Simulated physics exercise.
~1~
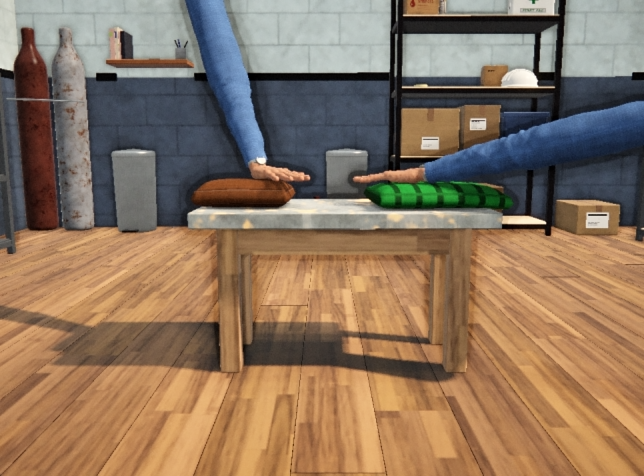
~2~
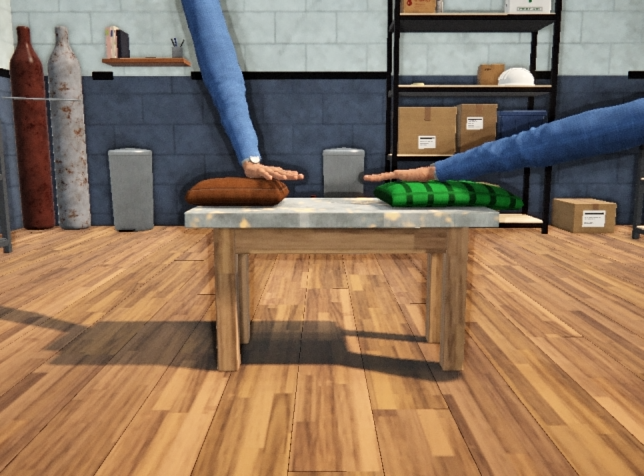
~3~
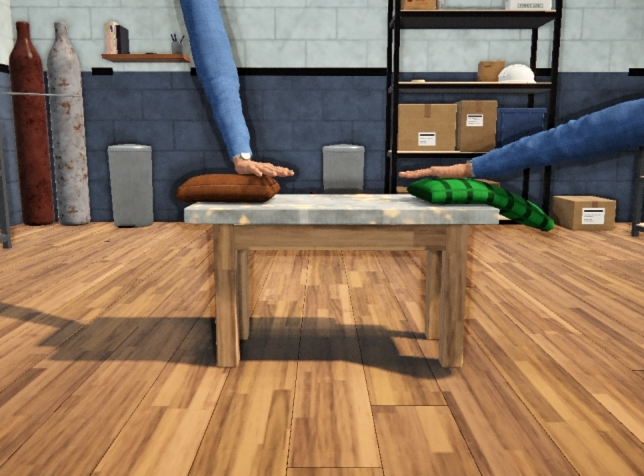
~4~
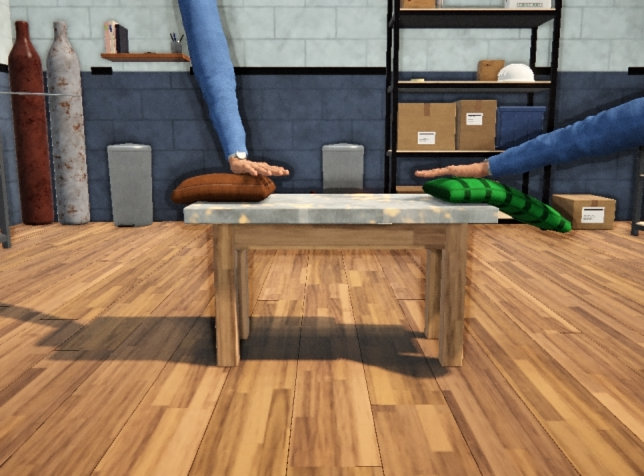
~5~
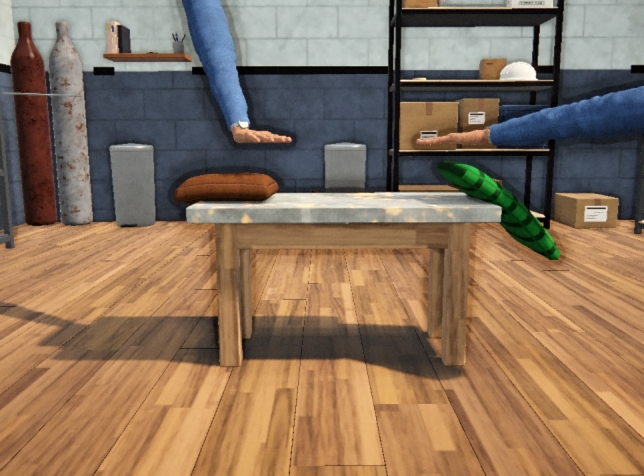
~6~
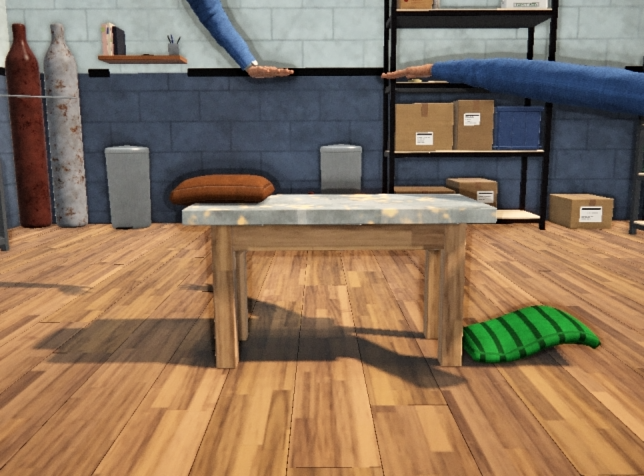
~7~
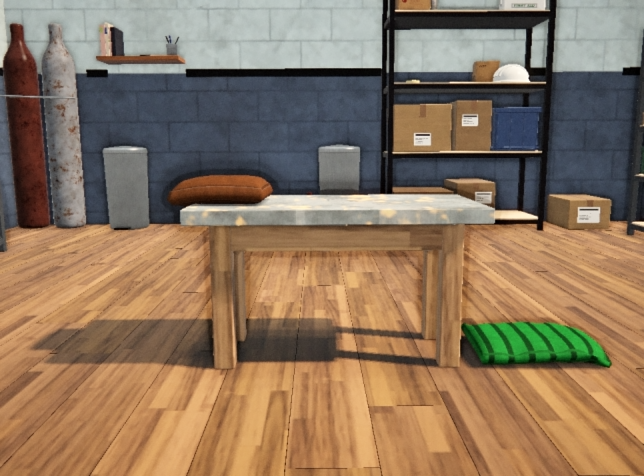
In a workshop, two hands nudged a brown sack slightly left and pushed a green folded blanket off the right end of a bench, then lifted away as the blanket tipped and dropped to the floor, while the sack stayed on top.
